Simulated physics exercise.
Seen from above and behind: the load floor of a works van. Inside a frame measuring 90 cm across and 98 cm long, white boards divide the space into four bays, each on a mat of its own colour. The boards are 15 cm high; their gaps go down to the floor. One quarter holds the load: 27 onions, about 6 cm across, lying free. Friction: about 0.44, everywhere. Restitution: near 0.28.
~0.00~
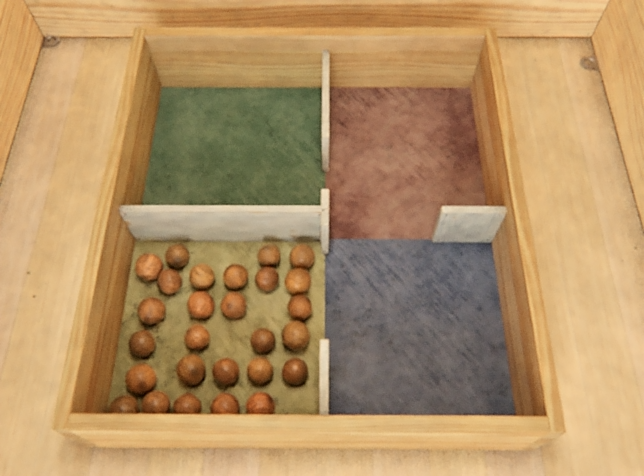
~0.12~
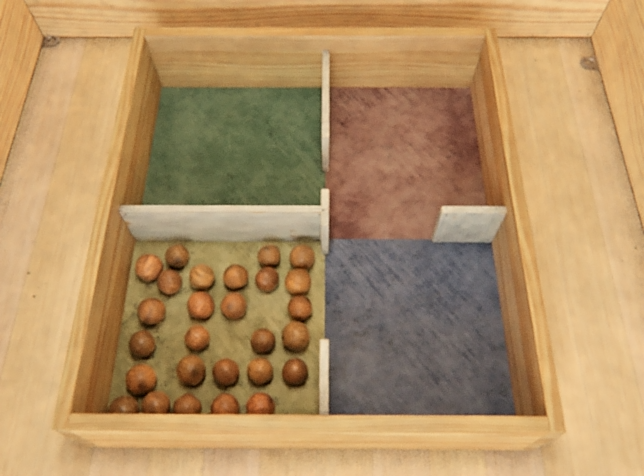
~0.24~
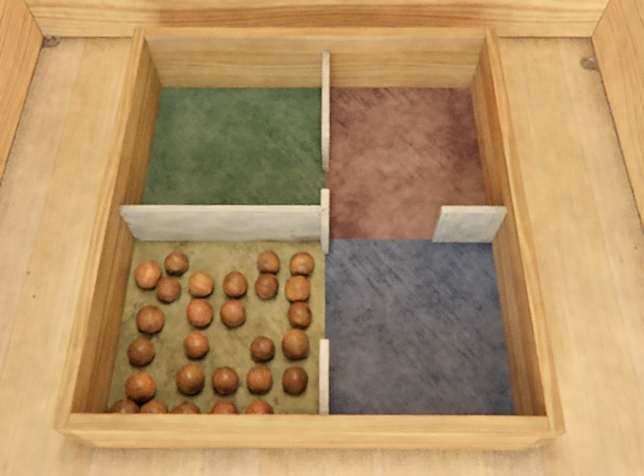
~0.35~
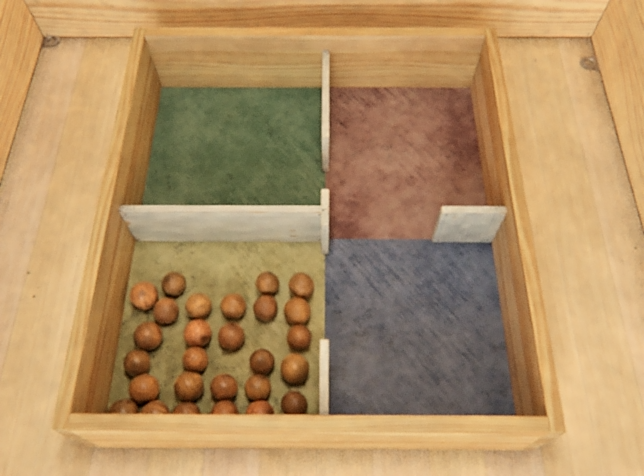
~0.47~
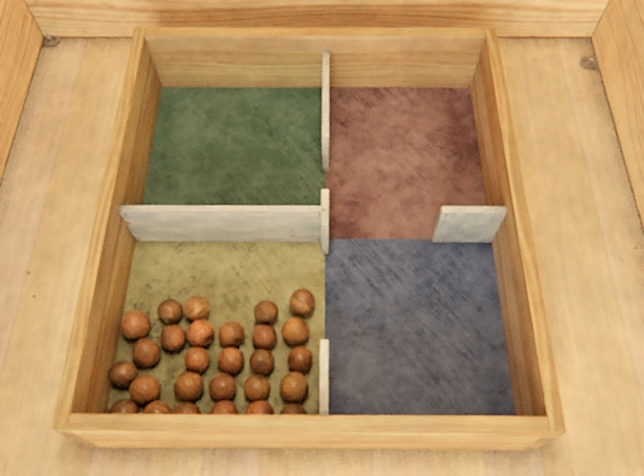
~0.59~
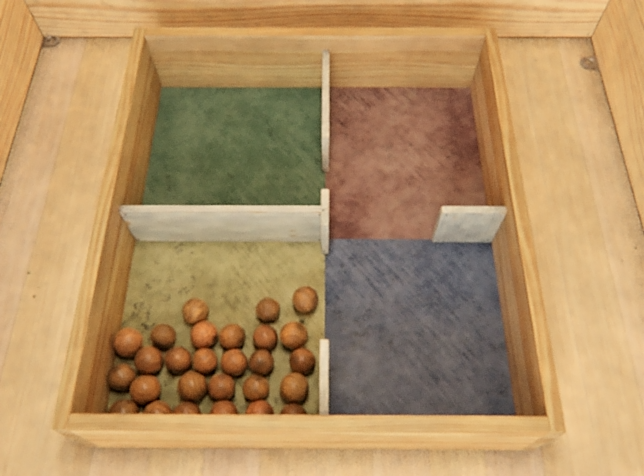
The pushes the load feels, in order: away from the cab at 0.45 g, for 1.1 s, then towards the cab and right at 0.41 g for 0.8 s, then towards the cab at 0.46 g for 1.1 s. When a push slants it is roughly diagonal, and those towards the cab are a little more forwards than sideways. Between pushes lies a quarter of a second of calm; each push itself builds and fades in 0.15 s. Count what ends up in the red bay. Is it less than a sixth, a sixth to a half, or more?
In the red bay, anywhere from one sixth to half of them finish up.
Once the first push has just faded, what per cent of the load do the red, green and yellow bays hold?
At that point the split is red 0, green 0, yellow 100 per cent.
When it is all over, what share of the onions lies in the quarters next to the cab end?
About 40 %.
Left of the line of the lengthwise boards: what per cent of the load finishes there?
That works out to roughly 50 percent.
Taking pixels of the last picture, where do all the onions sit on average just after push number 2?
Looking at the last picture, it comes out around (320, 264).
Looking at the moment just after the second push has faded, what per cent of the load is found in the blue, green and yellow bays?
Blue 30, green 0, yellow 60 %.
After push 1 (1.34 s), 1 in the blue bay and 26 in the yellow bay.
After push 2 (2.39 s), 2 in the red bay, 9 in the blue bay and 16 in the yellow bay.
After push 3 (3.74 s), 10 in the red bay, 3 in the blue bay and 14 in the yellow bay.
Outcome (at 4.40 s), 10 in the red bay, 3 in the blue bay and 14 in the yellow bay. Asked share, 10 of 27, 37 per cent.
